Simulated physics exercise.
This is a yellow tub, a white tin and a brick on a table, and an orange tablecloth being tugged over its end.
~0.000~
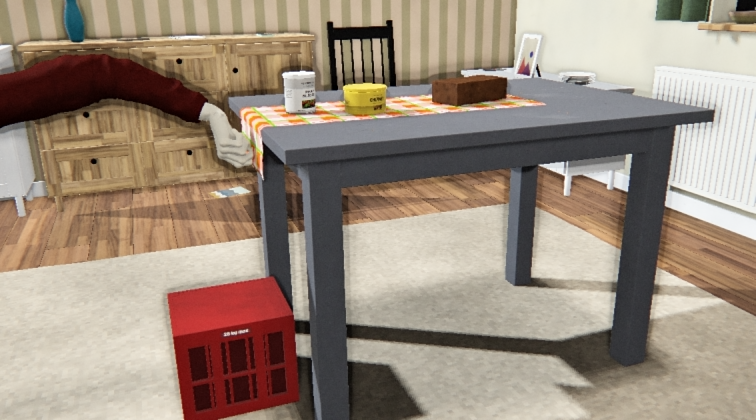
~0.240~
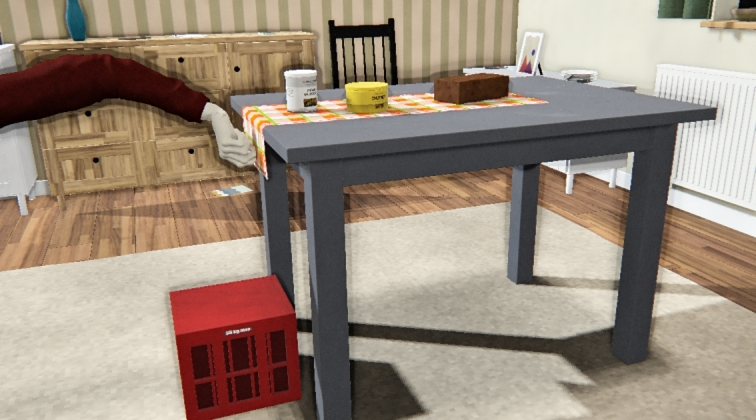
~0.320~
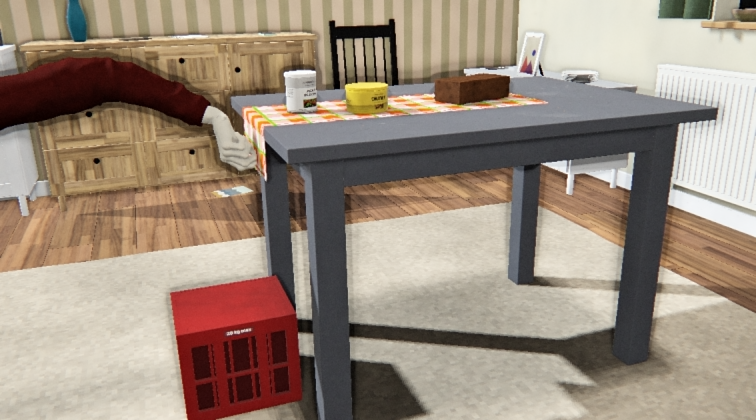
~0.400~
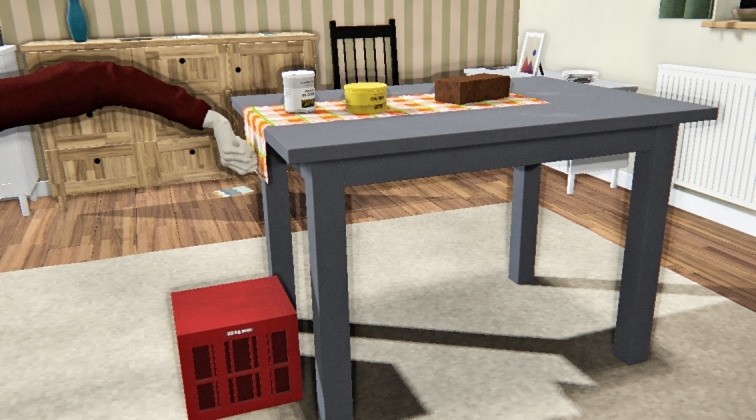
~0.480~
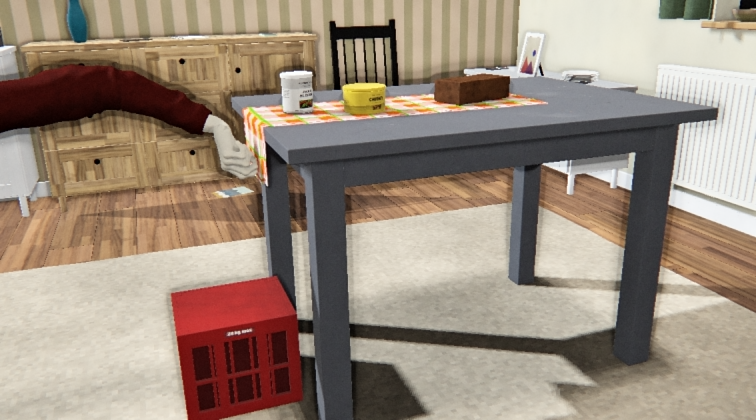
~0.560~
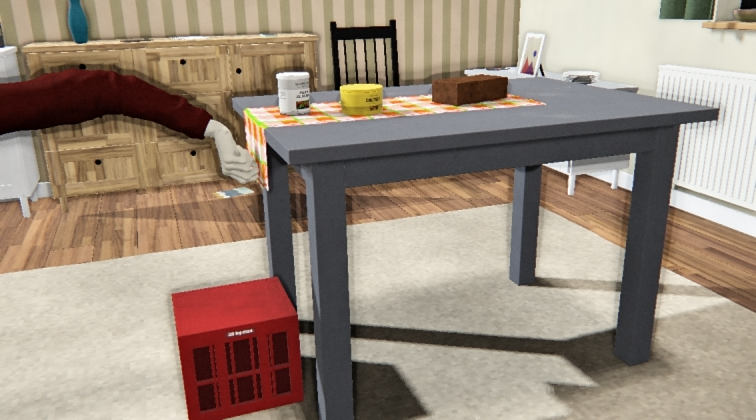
A red-sleeved arm reaches in from the left to the near left end of an orange checked cloth on a grey table, seen from slightly above in a room with a striped wall. On the cloth sit a white tin, a yellow tub and a brown brick, with a red crate on the floor below. The hand tugs the cloth slightly down over the end, and the tin and tub shift slightly left.
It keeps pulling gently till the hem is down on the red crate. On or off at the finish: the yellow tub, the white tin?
The yellow tub goes over the edge, the white tin is carried off the end.
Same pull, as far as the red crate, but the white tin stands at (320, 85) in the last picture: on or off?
It remains up there.
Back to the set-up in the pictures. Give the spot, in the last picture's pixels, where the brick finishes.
Around (351, 98).
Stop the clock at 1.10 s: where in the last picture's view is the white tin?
Around (265, 95).
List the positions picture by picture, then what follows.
In the first picture, tablecloth end (264, 181); yellow tub (365, 86); white tin (299, 73); brick (470, 78); top of the crate (212, 318).
In the second picture, tablecloth end (268, 179), far hem (549, 103); white tin (301, 72); white tin stands on the cloth.
In the third picture, tablecloth end (266, 182); yellow tub (366, 85).
In the fourth picture, tablecloth end (268, 184), far hem (549, 103); white tin (298, 73).
In the fifth picture, tablecloth end (268, 187); yellow tub (364, 86).
In the sixth picture, tablecloth end (268, 191), far hem (546, 104); yellow tub (361, 87); white tin (293, 74); top of the crate (216, 318).
After 1.10 s, hem going down; tub carried along near (333, 102); tin carried along near (264, 95).
After 1.96 s, hem going down; tub carried along near (291, 105); tin down below near (213, 268).
After 2.80 s, hem going down; tub over the edge; tin down below near (213, 268).
At rest, hem on the crate; tub down below near (191, 285); tin down below near (213, 268). The yellow tub is carried off the end and the white tin falls off.
